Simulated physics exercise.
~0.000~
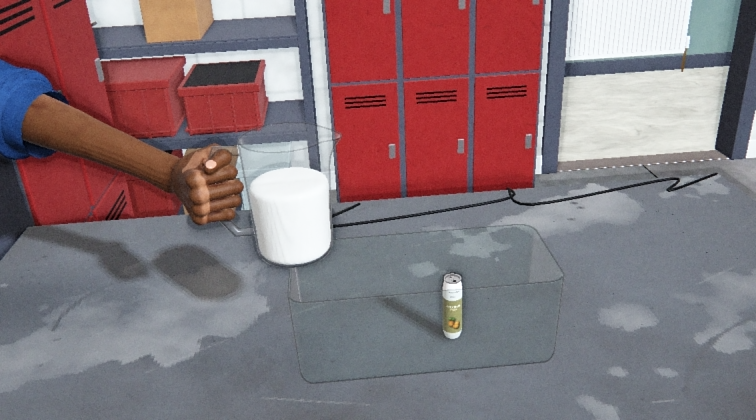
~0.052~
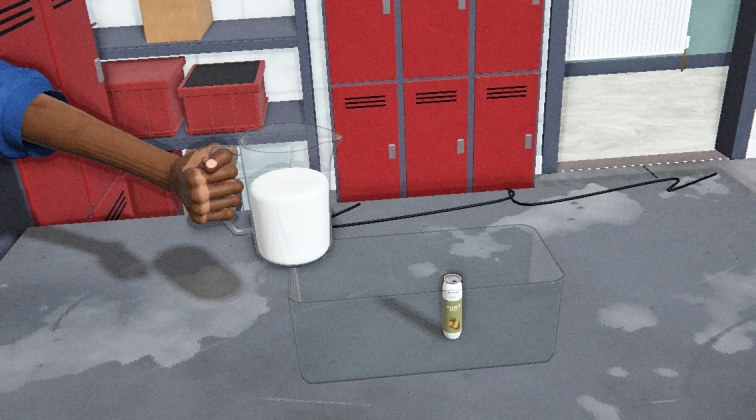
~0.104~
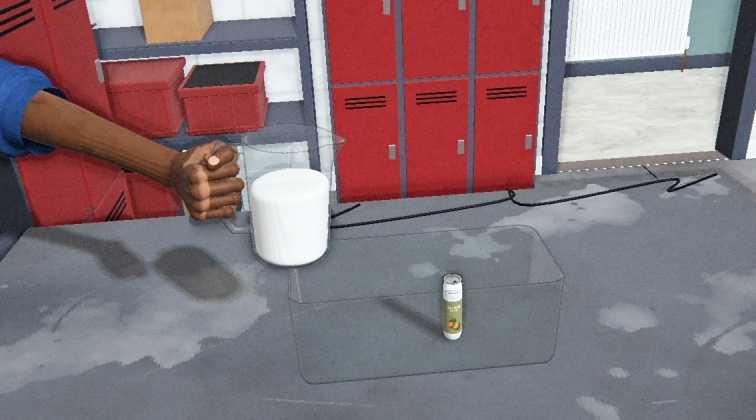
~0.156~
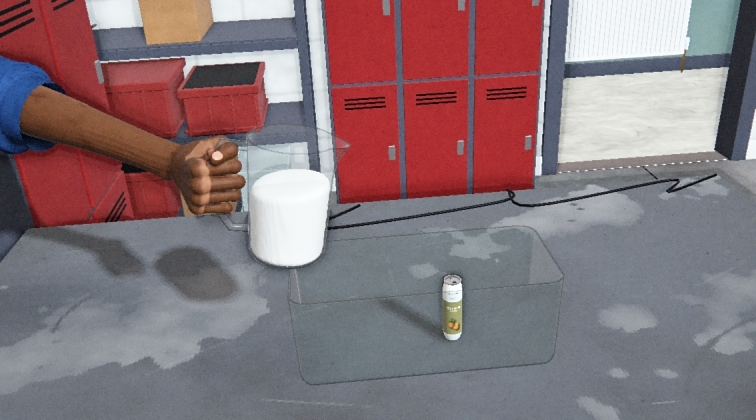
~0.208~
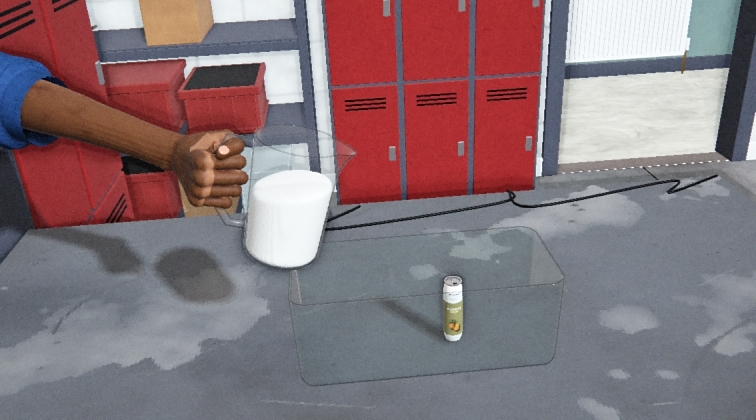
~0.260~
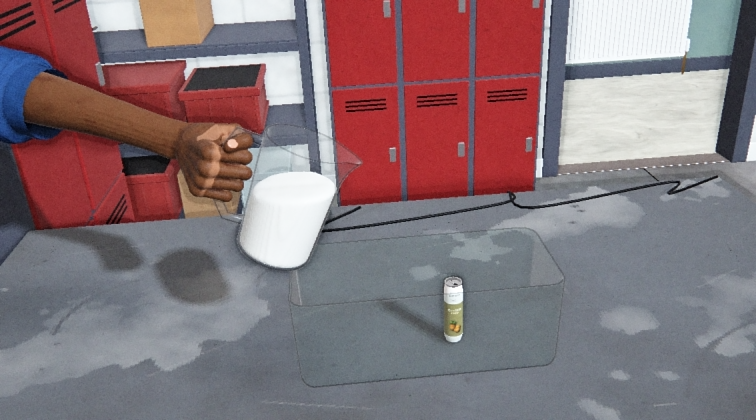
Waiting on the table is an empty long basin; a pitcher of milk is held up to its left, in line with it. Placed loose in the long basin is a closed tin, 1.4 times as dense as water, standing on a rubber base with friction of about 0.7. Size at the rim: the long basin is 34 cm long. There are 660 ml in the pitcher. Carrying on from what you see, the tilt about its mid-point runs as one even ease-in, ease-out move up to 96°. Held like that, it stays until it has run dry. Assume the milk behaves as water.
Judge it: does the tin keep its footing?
Yes, it keeps its footing.
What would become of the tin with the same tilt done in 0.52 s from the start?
Holds steady.
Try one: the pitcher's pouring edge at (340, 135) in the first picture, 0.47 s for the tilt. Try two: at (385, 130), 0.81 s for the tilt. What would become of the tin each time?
Trial 1 - tin stays standing; trial 2 - tin tips.
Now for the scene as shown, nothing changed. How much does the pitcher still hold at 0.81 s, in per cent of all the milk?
Close to 50 percent of the total.
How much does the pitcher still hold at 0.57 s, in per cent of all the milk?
About 94 percent.
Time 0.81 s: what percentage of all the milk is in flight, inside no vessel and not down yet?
Around 16 percent of it is airborne.
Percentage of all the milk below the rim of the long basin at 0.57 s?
Roughly 0 per cent.
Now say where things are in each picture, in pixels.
In the first frame, tilt 0°; pouring edge (341, 134); surface from (249, 184) to (327, 178); the long basin's rim runs from (290, 272) to (548, 251); the tin's top is at (452, 281).
In the second frame, tilt 1°; pouring edge (342, 135); surface from (249, 184) to (327, 179).
In the third frame, tilt 4°; pouring edge (346, 139); surface from (251, 185) to (329, 179).
In the fourth frame, tilt 9°; pouring edge (350, 144); surface from (251, 186) to (330, 179).
In the fifth frame, tilt 15°; pouring edge (356, 151); surface from (253, 187) to (332, 181).
In the sixth frame, tilt 22°; pouring edge (363, 161); surface from (250, 194) to (335, 183).
Then, 0.57 s in, the tilt is 77° and 93 per cent is still to pour; the tin stands where it began.
Then, 0.81 s in, the tilt is 96° and 49 per cent is still to pour; the tin stands where it began.
Then, 1.05 s in, the tilt is 96° and 16 per cent is still to pour; the tin stands where it began.
Then, 1.31 s in, the tilt is 96° and 4 per cent is still to pour; the tin stands where it began.
Finally, the tin stands where it began.
